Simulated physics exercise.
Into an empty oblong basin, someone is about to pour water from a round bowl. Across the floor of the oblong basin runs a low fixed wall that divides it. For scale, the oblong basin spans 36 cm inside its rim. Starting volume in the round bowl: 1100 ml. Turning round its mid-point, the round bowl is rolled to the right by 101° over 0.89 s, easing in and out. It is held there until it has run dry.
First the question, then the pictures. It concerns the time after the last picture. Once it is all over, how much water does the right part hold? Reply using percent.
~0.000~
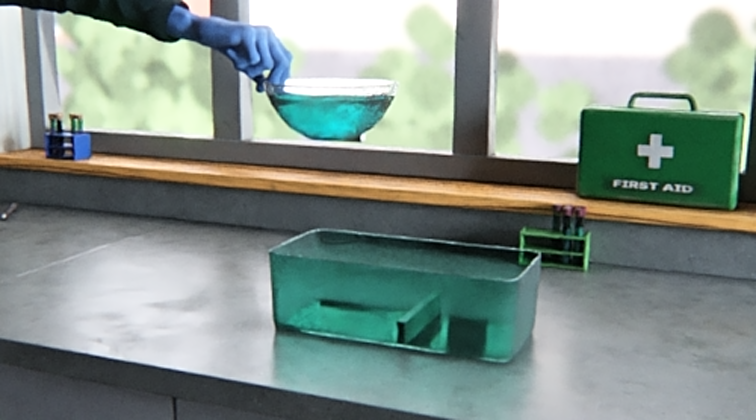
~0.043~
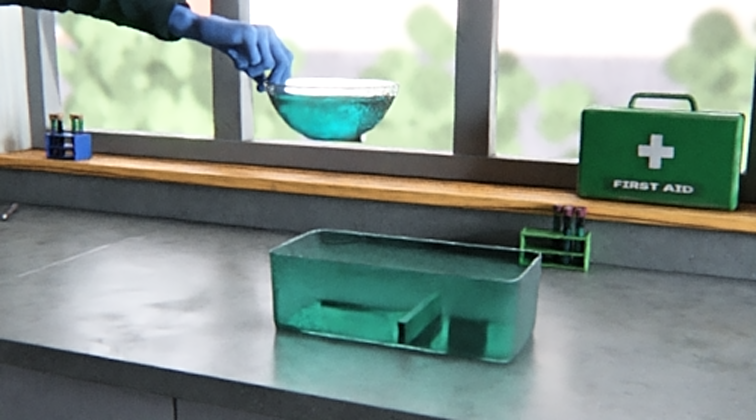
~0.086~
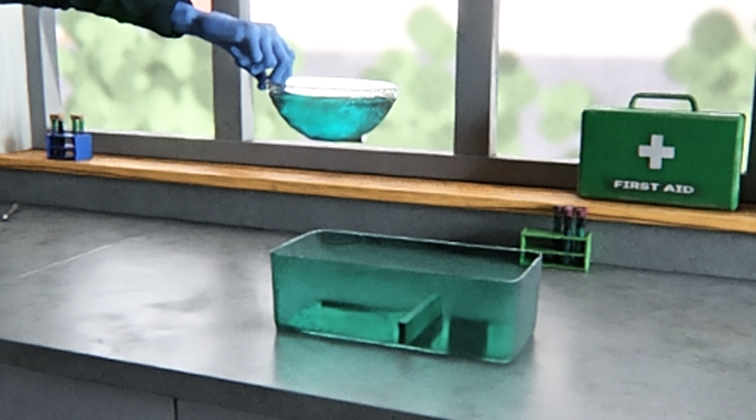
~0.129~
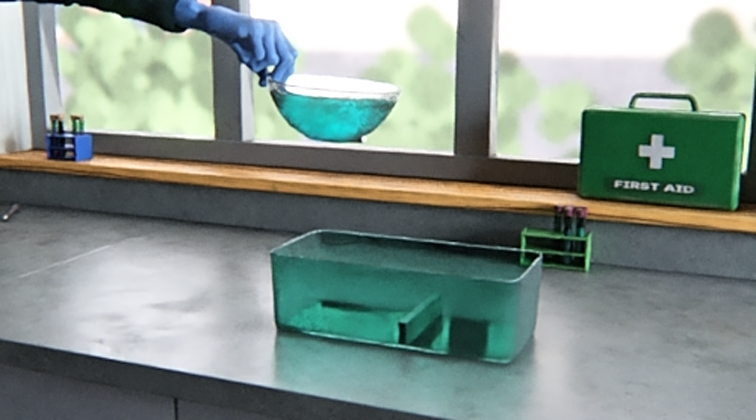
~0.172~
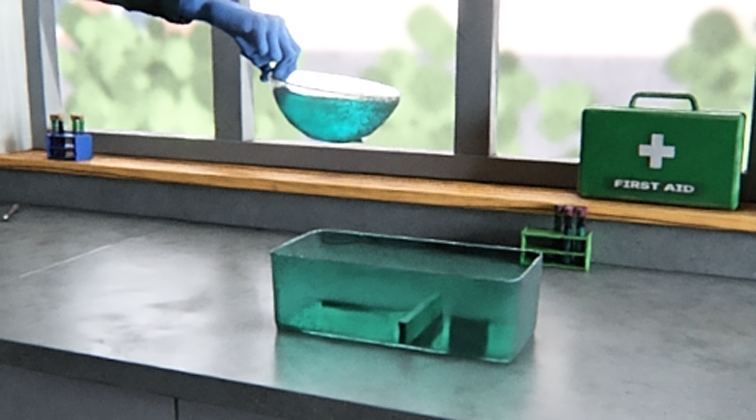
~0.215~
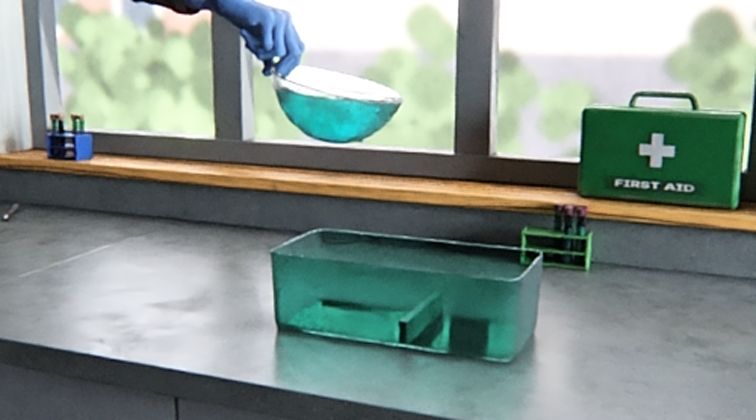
The right part holds about 58 per cent.
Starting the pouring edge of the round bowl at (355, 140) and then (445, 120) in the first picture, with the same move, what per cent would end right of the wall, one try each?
In order, 30 and 60 per cent.
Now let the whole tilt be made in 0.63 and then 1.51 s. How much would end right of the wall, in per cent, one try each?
Around 45 per cent first, around 60 per cent next.
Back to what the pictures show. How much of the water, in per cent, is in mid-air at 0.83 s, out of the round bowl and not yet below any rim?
Estimated airborne part: Roughly 10 per cent.
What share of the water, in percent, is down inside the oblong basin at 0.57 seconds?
16 %, roughly.
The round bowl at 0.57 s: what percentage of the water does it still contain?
I'd estimate some 28 % remains.
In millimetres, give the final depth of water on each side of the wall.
Left 14 mm, right 28 mm.
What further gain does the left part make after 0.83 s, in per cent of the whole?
I'd say near 14 percent.
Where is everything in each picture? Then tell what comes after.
The first picture shows tilt 0°; pouring edge (394, 86); surface from (277, 88) to (391, 93); the oblong basin's rim runs from (292, 241) to (530, 267); the wall's top is at (421, 306).
The second picture shows tilt 1°; pouring edge (394, 87); surface from (278, 88) to (392, 94).
The third picture shows tilt 2°; pouring edge (395, 89); surface from (279, 88) to (393, 96).
The fourth picture shows tilt 5°; pouring edge (396, 93); surface from (282, 87) to (394, 98).
The fifth picture shows tilt 9°; pouring edge (398, 98); surface from (283, 86) to (396, 99).
The sixth picture shows tilt 14°; pouring edge (399, 103); surface from (286, 85) to (399, 100).
Then, 0.57 s in, the tilt is 72° and 29 per cent is still to pour, 1 is left of the wall and 15 right of it.
Then, 0.83 s in, the tilt is 100° and 0 per cent is still to pour, 24 is left of the wall and 64 right of it.
Then, 1.10 s in, the tilt is 101° and 0 per cent is still to pour, 31 is left of the wall and 65 right of it.
Then, 1.39 s in, the tilt is 101° and 0 per cent is still to pour, 38 is left of the wall and 59 right of it.
Finally, 38 per cent lies left of the wall, 58 right of it and 3 outside.
